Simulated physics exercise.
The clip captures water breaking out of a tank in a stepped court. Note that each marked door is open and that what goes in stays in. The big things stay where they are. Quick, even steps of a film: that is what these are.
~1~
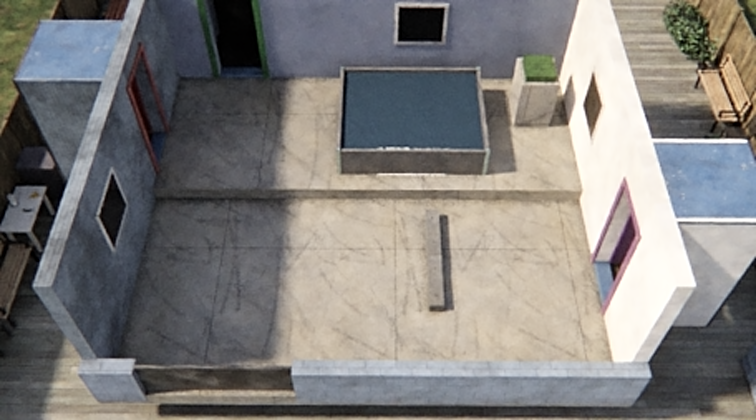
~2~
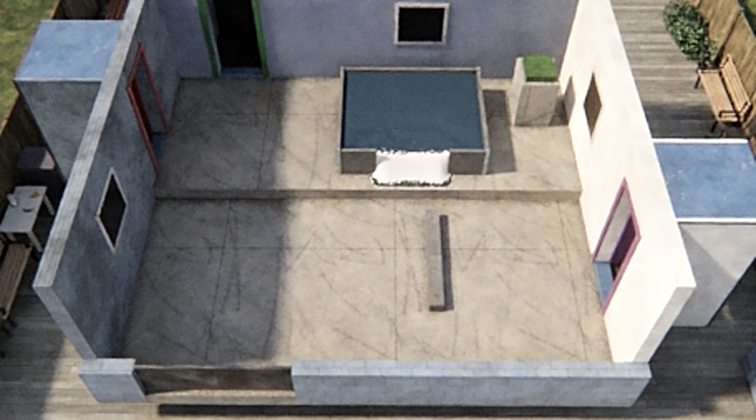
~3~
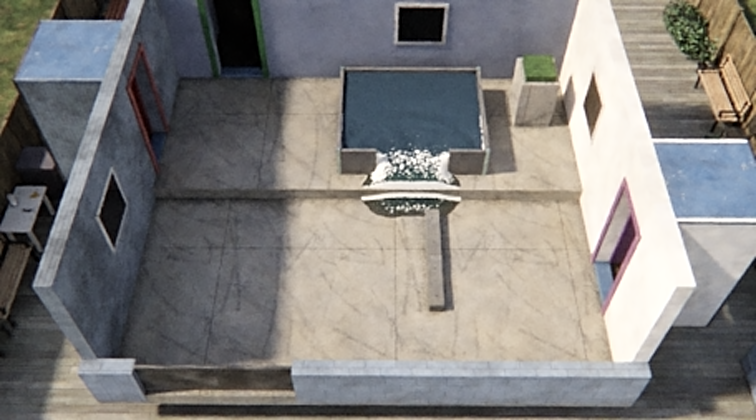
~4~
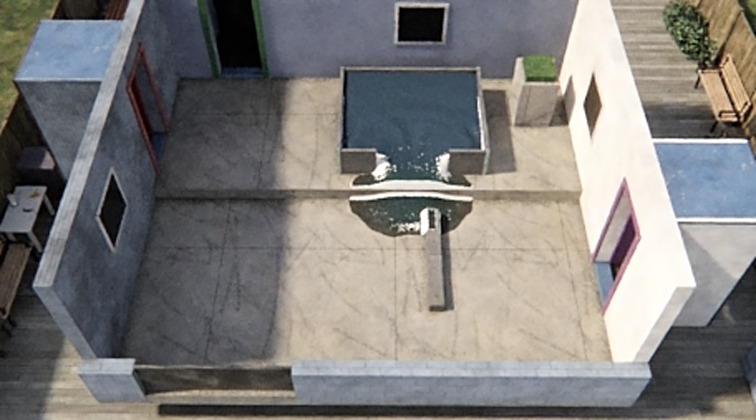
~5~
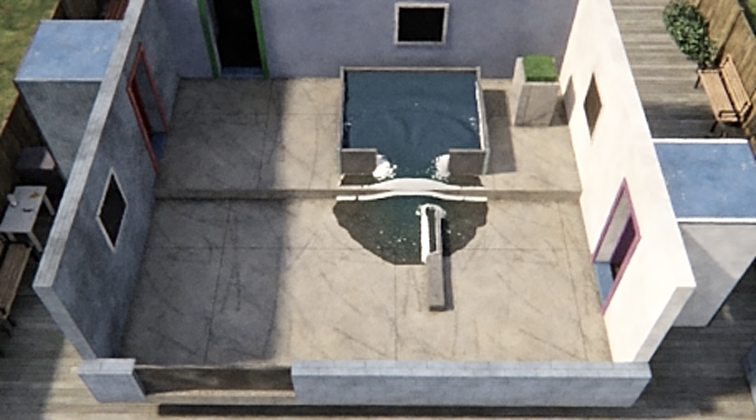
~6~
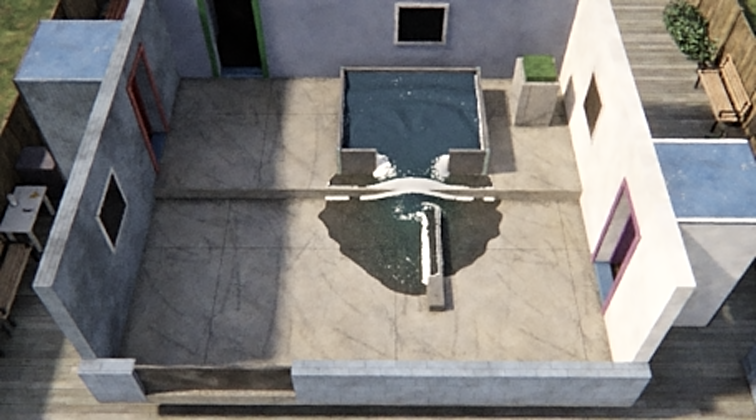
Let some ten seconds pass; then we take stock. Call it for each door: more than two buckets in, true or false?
Red door false, purple door false, green door false.
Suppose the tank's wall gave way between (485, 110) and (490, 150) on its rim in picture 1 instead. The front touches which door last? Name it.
It would be the one in red.
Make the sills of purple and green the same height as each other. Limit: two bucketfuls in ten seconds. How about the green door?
After the swap, the green one resists.
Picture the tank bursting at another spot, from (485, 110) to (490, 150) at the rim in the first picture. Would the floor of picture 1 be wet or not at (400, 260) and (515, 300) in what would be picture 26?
Untouched, then soaked.
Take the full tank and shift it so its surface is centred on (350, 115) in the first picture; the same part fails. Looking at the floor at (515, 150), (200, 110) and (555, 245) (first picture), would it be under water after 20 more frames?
I'd say still dry for the first, still dry for the second and still dry for the third.
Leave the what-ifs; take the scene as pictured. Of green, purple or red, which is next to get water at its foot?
First comes the purple-painted one.
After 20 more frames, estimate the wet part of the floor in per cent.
It works out to about 45 in a hundred.
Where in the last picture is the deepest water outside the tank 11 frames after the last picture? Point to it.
Roughly at pixel (432, 215).
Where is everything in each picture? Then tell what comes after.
The water tank at (411, 111) is whole and still, in the first picture.
The front is at (376, 180), out from the gap at (412, 166), in the second picture.
The front is at (451, 205), out from the gap at (412, 167), in the third picture.
The front is at (385, 231), out from the gap at (412, 167), in the fourth picture.
The front is at (392, 259), out from the gap at (412, 167), in the fifth picture.
Water pours out at (412, 166) and has run to (403, 289), in the sixth picture.
A moment on, water covers 20 % of the floor; the red door not reached, the purple door not reached, the green door not reached.
Next, water covers 40 % of the floor; the red door not reached, the purple door wet at the sill, nothing in, the green door not reached.
Then, water covers 45 % of the floor; the red door not reached, the purple door wet at the sill, nothing in, the green door not reached.
Later, water covers 60 % of the floor; the red door not reached, the purple door under two buckets in, the green door not reached.
In the end, water covers 65 % of the floor; the red door not reached, the purple door under two buckets in, the green door not reached.
